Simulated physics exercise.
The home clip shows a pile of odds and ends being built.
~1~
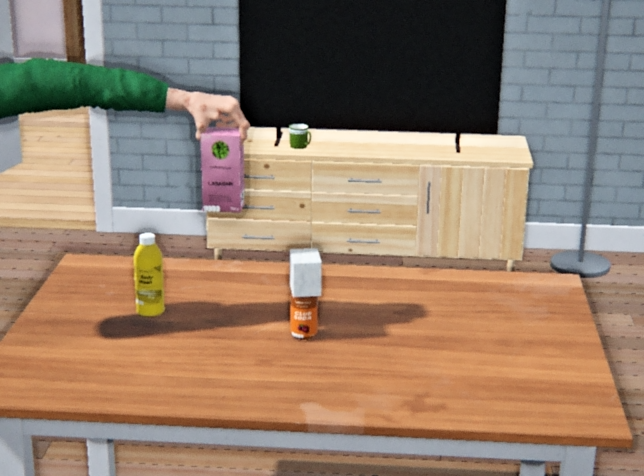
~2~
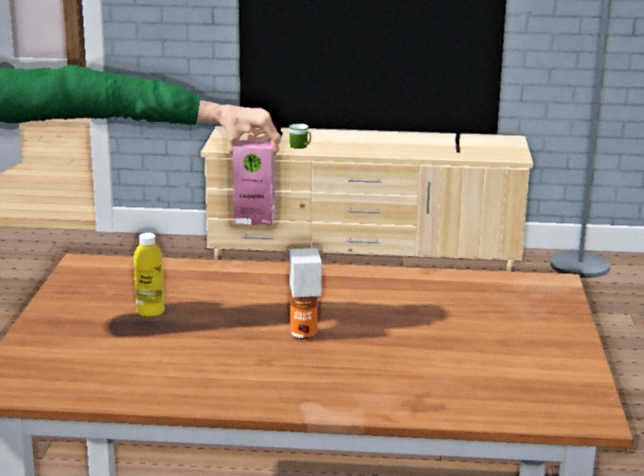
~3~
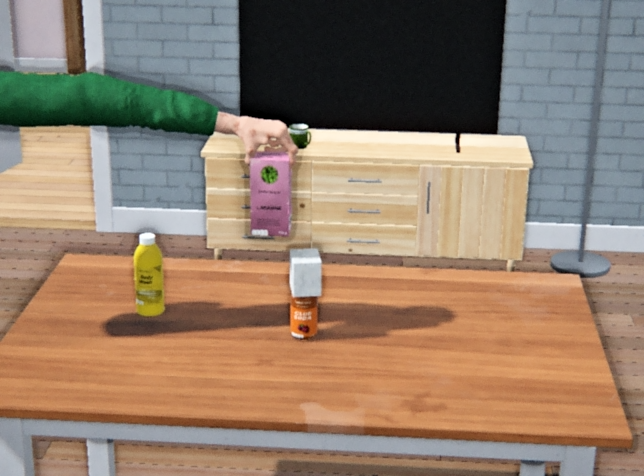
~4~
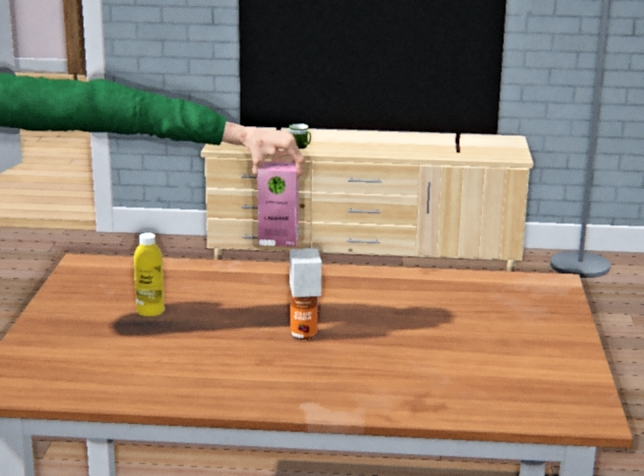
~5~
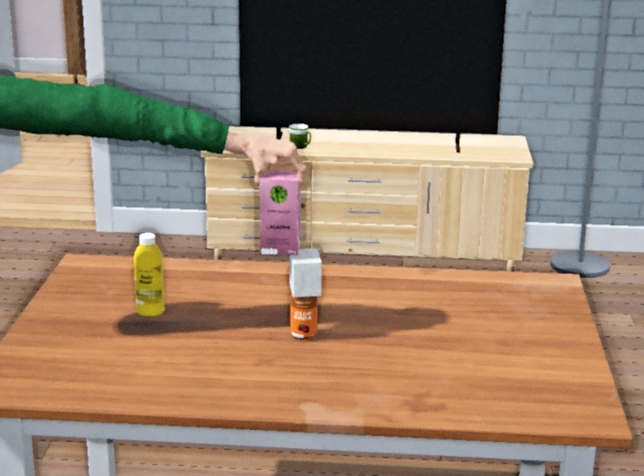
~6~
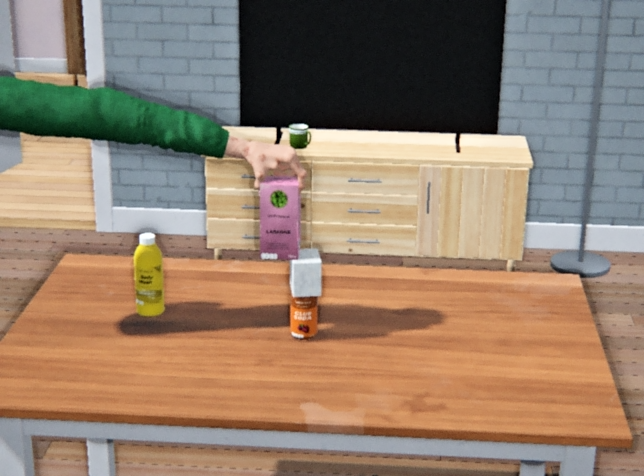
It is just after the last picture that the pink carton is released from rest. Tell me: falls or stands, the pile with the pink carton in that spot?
My guess is the pile will not stay put.
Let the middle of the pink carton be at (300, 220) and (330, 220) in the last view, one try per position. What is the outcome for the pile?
Case one: The pile stands firm; case two: It topples.
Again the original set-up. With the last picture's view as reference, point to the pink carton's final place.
End spot: Near (206, 317).
Then, 0.30 s on from there, pink carton turned 31° from how it was put near (263, 228).
Then, 0.50 s on from there, pink carton now fallen.
Then, 0.60 s on from there, things are still on the move.
Then, 1.50 s on from there, nothing new.
In the end, fallen, pink carton; the other 3 unmoved. At the end, from the last picture's camera, pink carton near (206, 317). The pile loses its balance.
